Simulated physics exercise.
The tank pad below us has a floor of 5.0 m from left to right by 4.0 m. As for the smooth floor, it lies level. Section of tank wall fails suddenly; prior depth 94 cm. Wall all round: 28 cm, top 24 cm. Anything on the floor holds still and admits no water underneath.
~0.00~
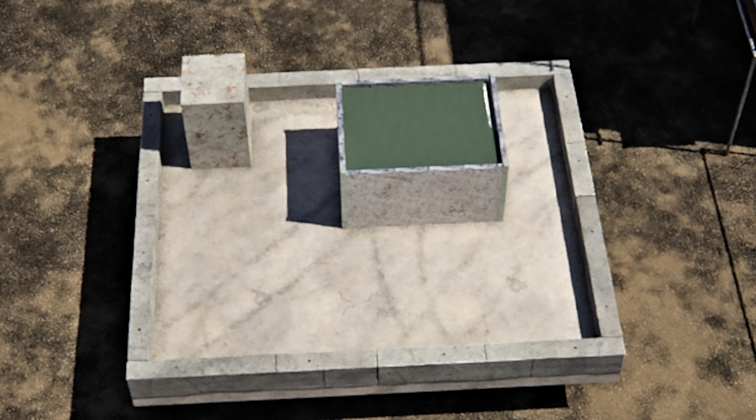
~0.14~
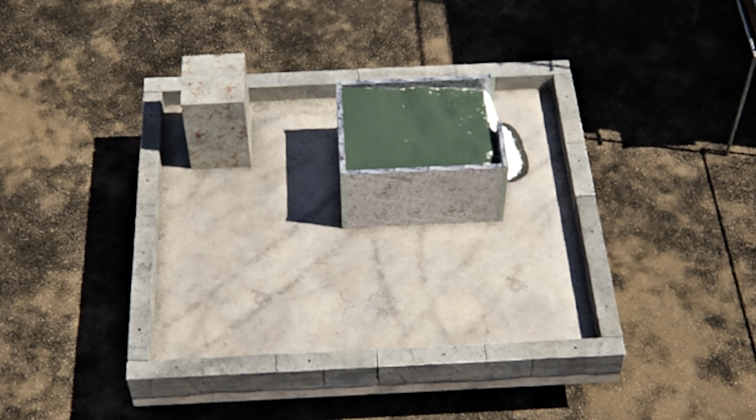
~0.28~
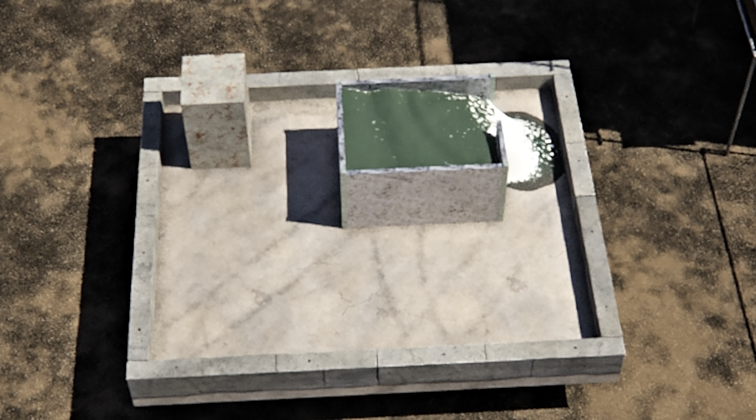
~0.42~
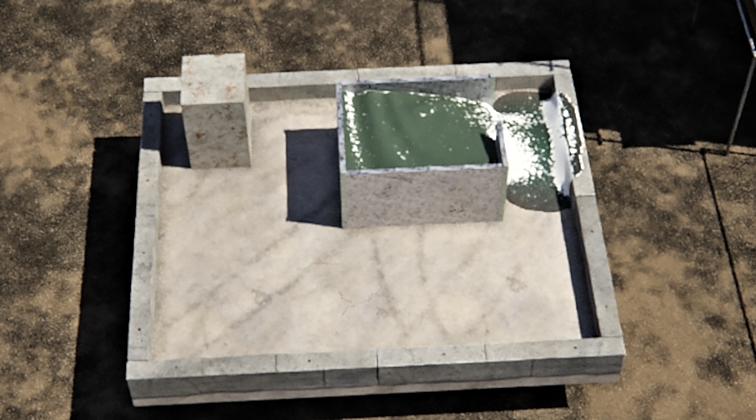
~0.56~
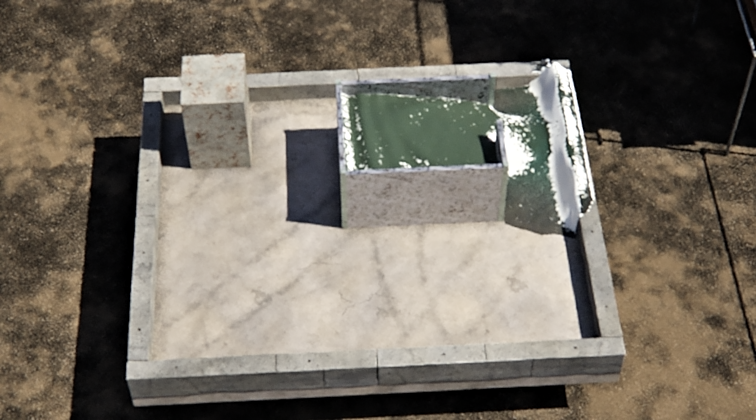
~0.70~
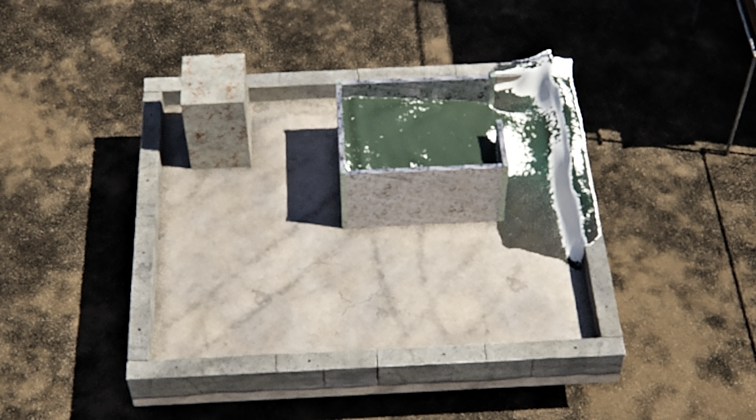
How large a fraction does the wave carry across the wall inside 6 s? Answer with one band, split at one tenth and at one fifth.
Above one fifth.
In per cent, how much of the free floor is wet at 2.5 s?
Covered: Roughly 50 %.
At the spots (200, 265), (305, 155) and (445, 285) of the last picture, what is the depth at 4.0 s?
Approximately 2, 1 and 3 centimetres, going through them in turn.
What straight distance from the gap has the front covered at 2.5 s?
4.2 m.
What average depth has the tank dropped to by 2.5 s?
Around 40 cm on average.
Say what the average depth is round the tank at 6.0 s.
8 cm or so.
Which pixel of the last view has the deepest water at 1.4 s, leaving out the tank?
Roughly pixel (539, 93).
After 1.1 s water covers 20 % of the floor and is deepest (50 cm) near (504, 137); 7 % is over the wall.
After 1.4 s water covers 25 % of the floor and is deepest (48 cm) near (539, 93); 11 % is over the wall.
After 2.5 s water covers 45 % of the floor and is deepest (38 cm) near (548, 145); 23 % is over the wall.
After 4.0 s water covers 70 % of the floor and is deepest (30 cm) near (539, 93); 25 % is over the wall.
After 6.0 s water covers 80 % of the floor and is deepest (24 cm) near (166, 110); 25 % is over the wall.
